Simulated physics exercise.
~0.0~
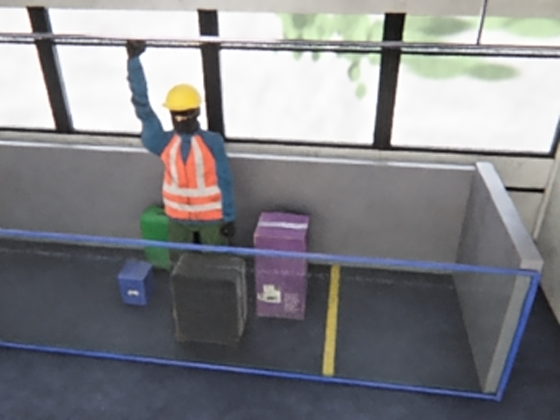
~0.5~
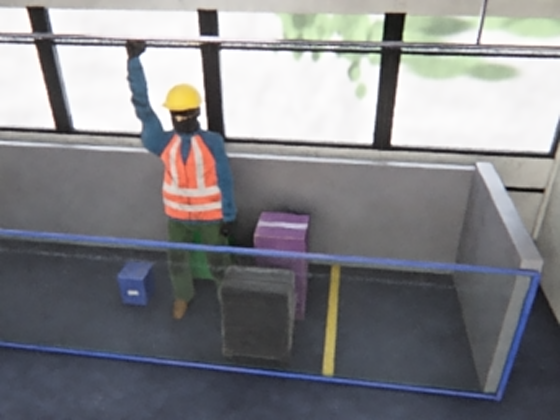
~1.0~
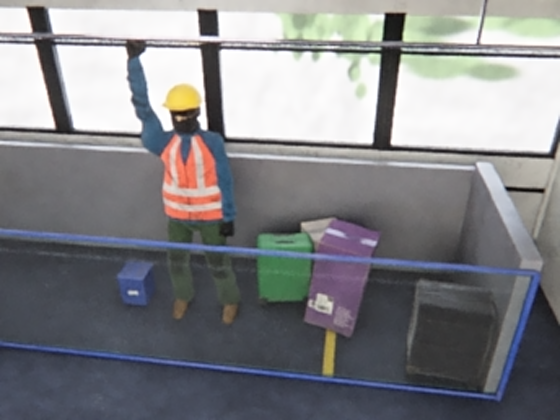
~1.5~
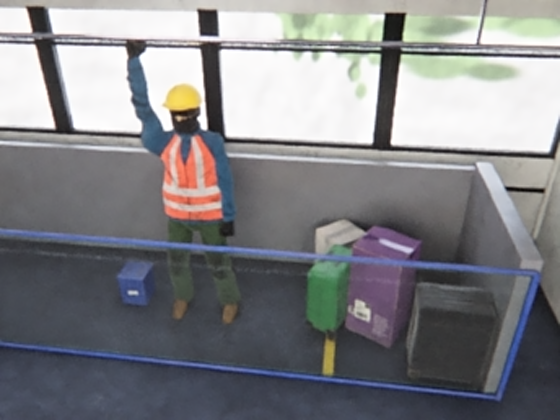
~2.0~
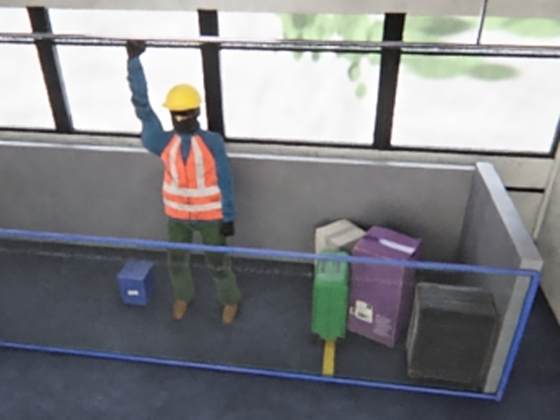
In the standing bay of a bus, a passenger in a yellow hard hat and orange vest grips the overhead rail beside loose luggage and a small blue tub. The big black case moves a little to the right, along with the green case. Then the black case travels far right to the end panel, while the tall purple bag leans at the yellow line and a whitish pack shows behind it. The purple bag and the green case shift farther right. Finally, the black case and purple bag rest beyond the line, the green case stands at it, and the tub and passenger have stayed put.
